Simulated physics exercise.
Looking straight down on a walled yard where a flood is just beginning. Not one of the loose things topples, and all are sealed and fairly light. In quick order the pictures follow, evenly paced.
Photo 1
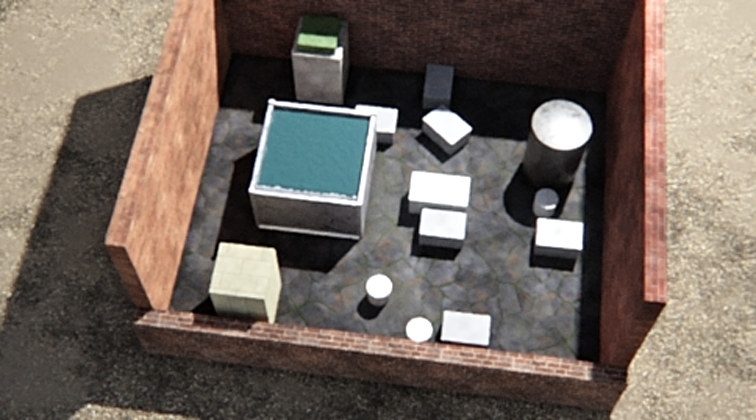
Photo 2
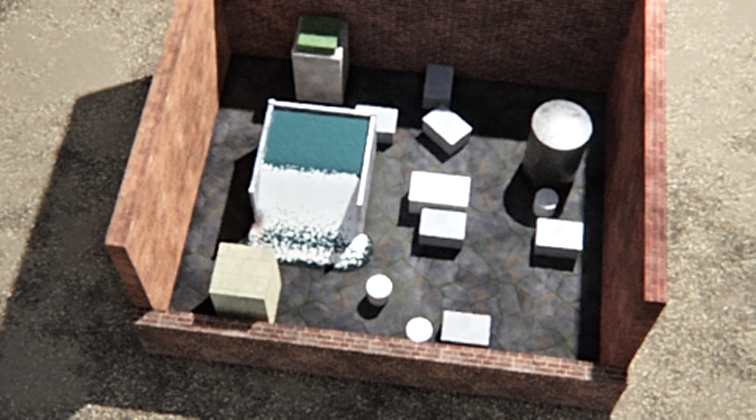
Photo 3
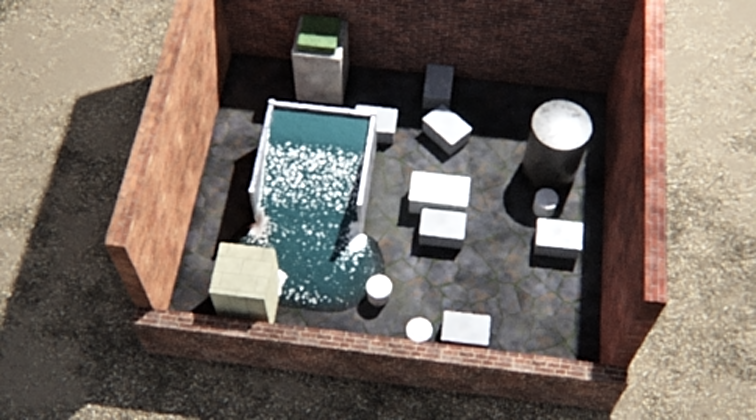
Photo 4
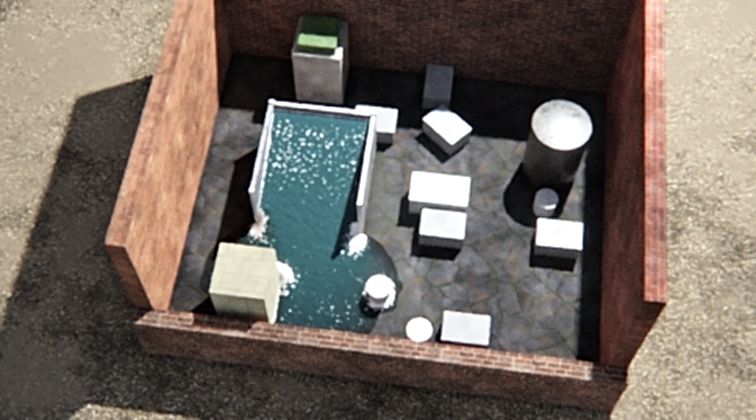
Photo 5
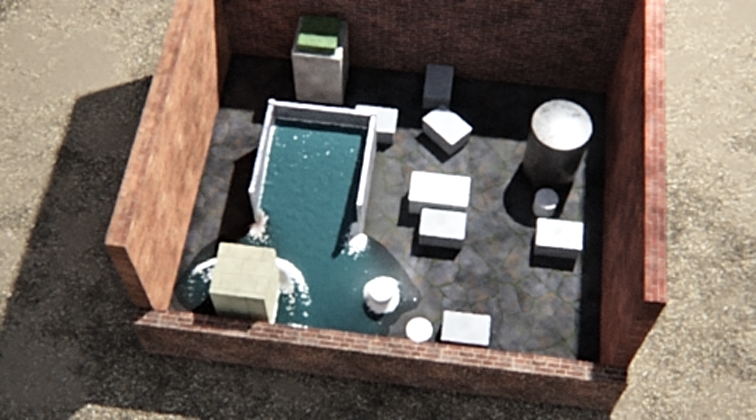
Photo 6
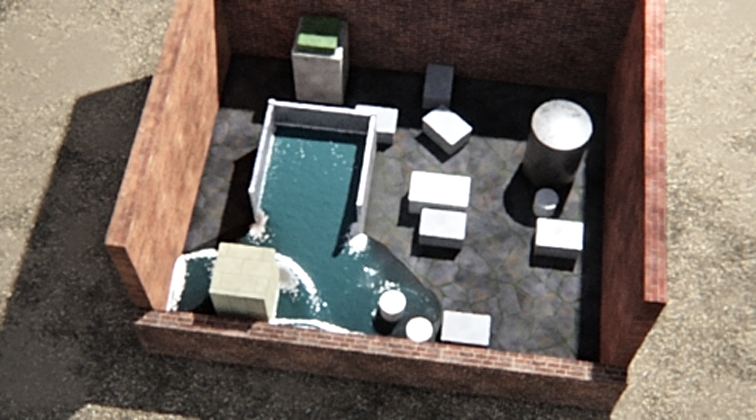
Teal water pouring from an open-fronted tank in a brick-walled yard, spreading around a pale block and nudging a small white pail.
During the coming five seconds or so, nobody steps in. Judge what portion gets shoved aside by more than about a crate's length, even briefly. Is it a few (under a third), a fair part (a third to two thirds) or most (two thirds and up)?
A fair part.
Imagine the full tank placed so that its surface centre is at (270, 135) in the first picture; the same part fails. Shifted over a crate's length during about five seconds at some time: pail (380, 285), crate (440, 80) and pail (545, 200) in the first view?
In order: Went well off, remained close by, went well off.
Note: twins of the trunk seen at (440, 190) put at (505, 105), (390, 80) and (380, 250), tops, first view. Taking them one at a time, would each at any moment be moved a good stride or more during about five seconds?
The answers, in order, are remains nearby, remains nearby and displaced a stride.
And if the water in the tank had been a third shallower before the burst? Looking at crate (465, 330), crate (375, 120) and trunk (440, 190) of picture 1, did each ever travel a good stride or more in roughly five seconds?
As listed: Swept aside, under that, never so far.
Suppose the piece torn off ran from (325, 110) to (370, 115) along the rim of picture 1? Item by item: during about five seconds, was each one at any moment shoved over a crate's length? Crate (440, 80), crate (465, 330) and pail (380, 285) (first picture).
Taking them in order, displaced that much, less than that, less than that.
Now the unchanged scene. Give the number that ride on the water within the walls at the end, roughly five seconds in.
I get 4.
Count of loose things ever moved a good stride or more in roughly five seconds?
The figure is 5.
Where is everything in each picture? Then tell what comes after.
A pail at (379, 286), on the bottom; a crate at (447, 124), on the bottom; 0 of 10 have shifted, in the first picture.
A pail at (379, 286), on the bottom; a crate at (447, 124) rests on the ground; 0 of 10 have shifted, in the second picture.
A pail at (379, 286) rests on the ground; a crate at (447, 124) rests on the ground; 0 of 10 have shifted, in the third picture.
A pail at (379, 286) rests on the ground; a crate at (447, 124) rests on the ground; 0 of 10 have shifted, in the fourth picture.
A pail at (382, 289) rests on the ground, close to its start; a crate at (447, 124) rests on the ground; 1 of 10 have shifted, in the fifth picture.
A pail at (393, 302) rests on the ground, close to its start; a crate at (447, 124), on the bottom; 1 of 10 have shifted, in the sixth picture.
A moment on, 1 of 10 are well off their spots; 2 afloat.
Next, 3 of 10 are well off their spots; 3 afloat.
Later, 4 of 10 are well off their spots; 5 afloat.
In the end, 5 of 10 are well off their spots, and 5 have been at some point; 4 afloat.
